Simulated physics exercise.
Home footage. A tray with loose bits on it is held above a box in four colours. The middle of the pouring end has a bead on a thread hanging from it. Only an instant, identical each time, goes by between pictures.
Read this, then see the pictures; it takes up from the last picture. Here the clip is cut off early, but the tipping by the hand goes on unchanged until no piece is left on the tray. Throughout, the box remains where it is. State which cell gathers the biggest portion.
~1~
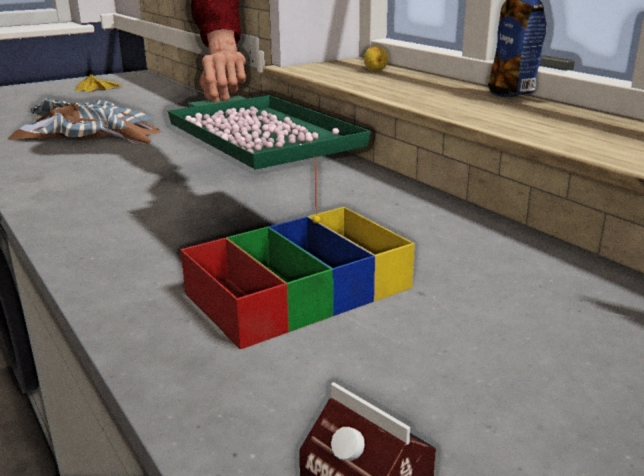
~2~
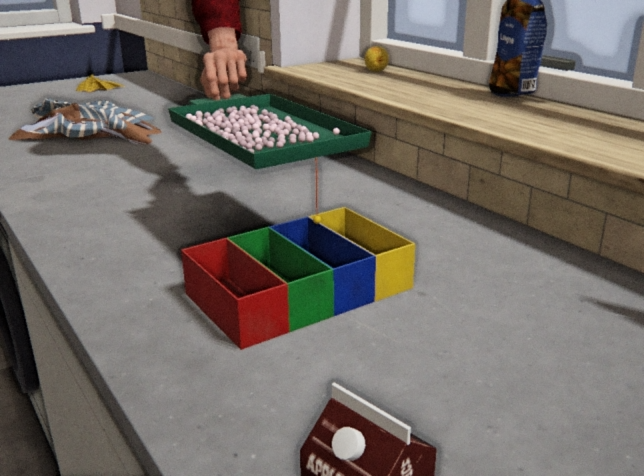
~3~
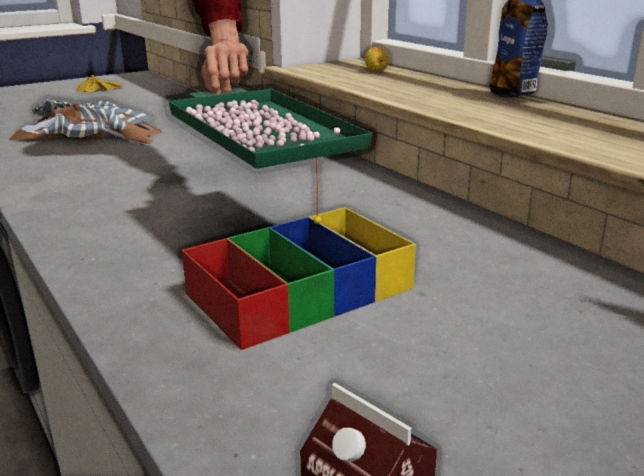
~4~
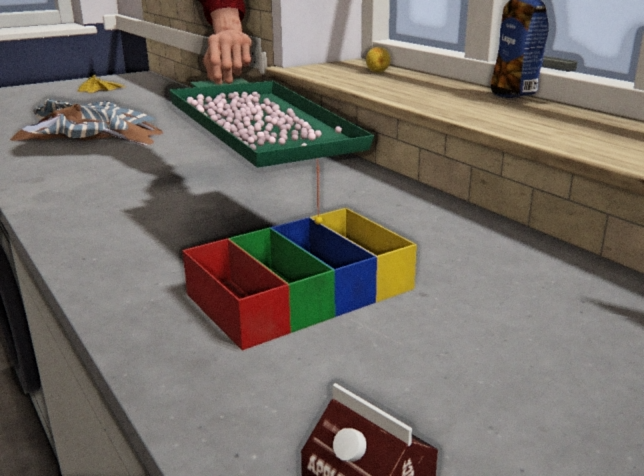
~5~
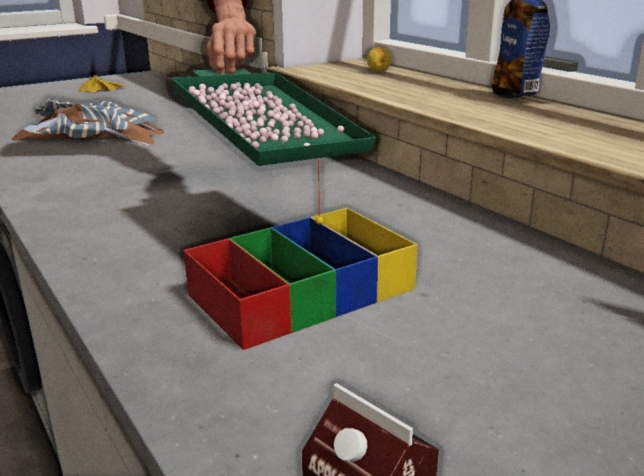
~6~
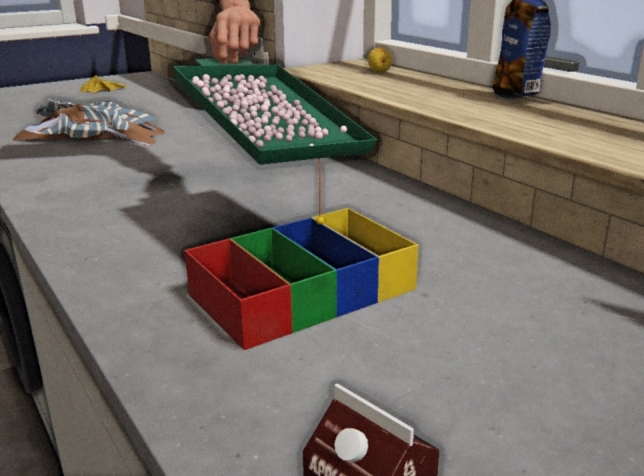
It is the yellow cell.
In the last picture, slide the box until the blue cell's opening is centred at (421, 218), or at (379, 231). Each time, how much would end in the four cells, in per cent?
Close to 100 %, followed by close to 100 %.
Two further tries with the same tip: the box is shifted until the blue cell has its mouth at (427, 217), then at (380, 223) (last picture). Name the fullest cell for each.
For the first position it is the cell in green, and for the second it is the blue cell.
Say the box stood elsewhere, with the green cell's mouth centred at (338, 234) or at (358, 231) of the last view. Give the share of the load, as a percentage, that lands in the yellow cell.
Respectively 0 percent and 0 percent.
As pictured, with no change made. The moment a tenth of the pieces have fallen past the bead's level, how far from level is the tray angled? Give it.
Close to 60 degrees, I reckon.
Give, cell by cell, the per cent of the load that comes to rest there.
Red cell: Roughly 0; green cell: Roughly 0; blue cell: Roughly 0; yellow cell: Roughly 50.
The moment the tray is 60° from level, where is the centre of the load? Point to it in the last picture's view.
(345, 138).
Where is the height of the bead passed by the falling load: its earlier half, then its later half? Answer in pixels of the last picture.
Around (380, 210), followed by around (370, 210).
Just after the last frame, tray tipped steeply; the larger part on the tray; about a tenth in the yellow cell; just a few in the blue cell; about a tenth falling or outside the box.
A moment on, tray tipped right over; roughly a quarter on the tray; roughly a third in the yellow cell; just a few in the blue cell; roughly a third falling or outside the box.
Further on, tray tipped past a quarter turn; roughly half in the yellow cell; just a few in the blue cell; roughly half falling or outside the box.
When it is over, tray tipped past a quarter turn; roughly half in the yellow cell; just a few in the blue cell; not one in the red cell; not one in the green cell; roughly half outside the box.
